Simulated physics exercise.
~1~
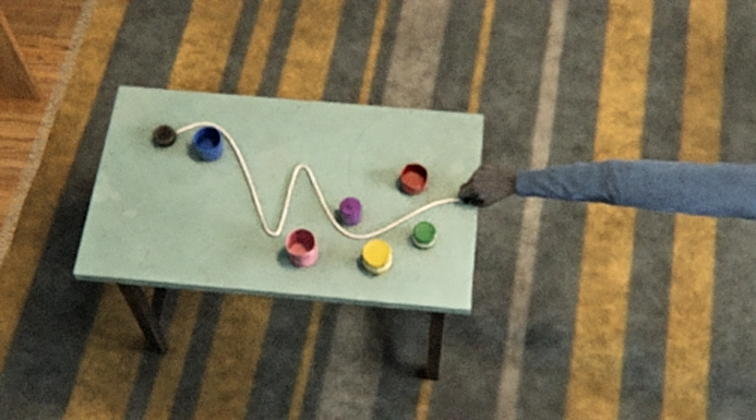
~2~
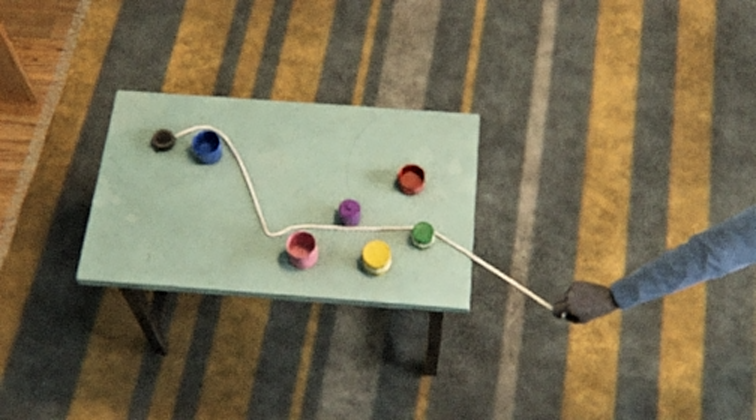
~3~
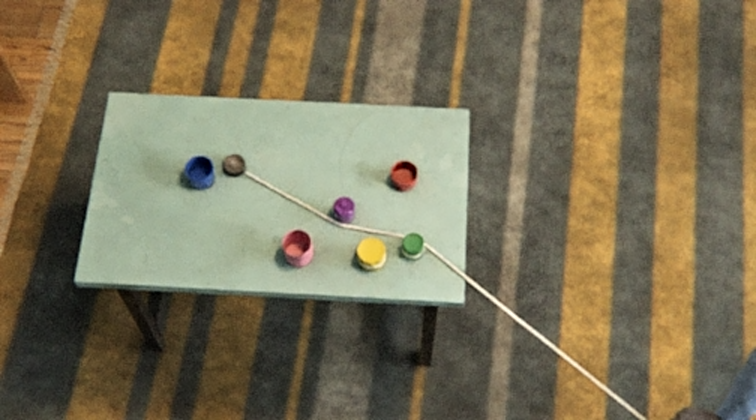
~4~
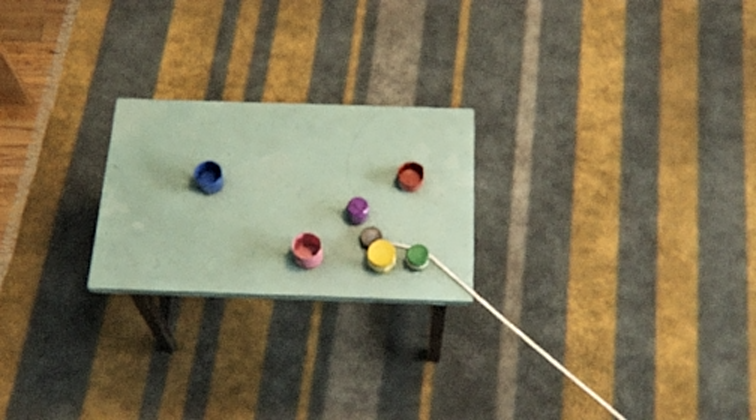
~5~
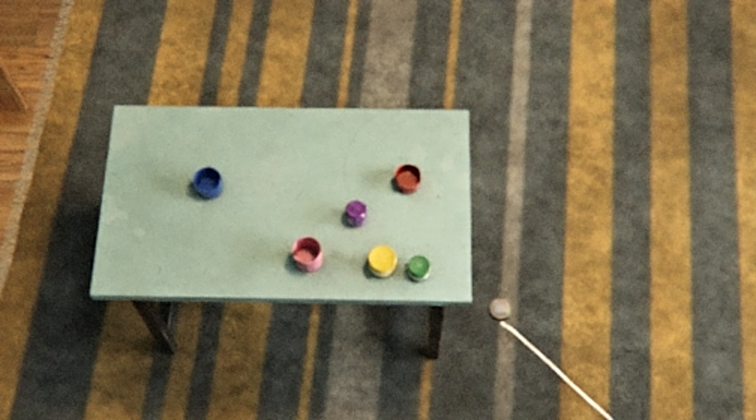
A hand in a blue sleeve reaches in from the right, holding a pale cord that winds across a light green table seen from above on a striped carpet. The cord runs to a small dark reel at upper left, among blue, pink, purple, yellow, red and green containers. The hand pulls down and to the right, straightening the cord until it bends against the green tin. The reel slides past the blue mug, which shifts slightly downward, then squeezes between the purple and yellow pots. Finally it leaves the table at lower right, the green tin nudged slightly downward and all six containers still upright.
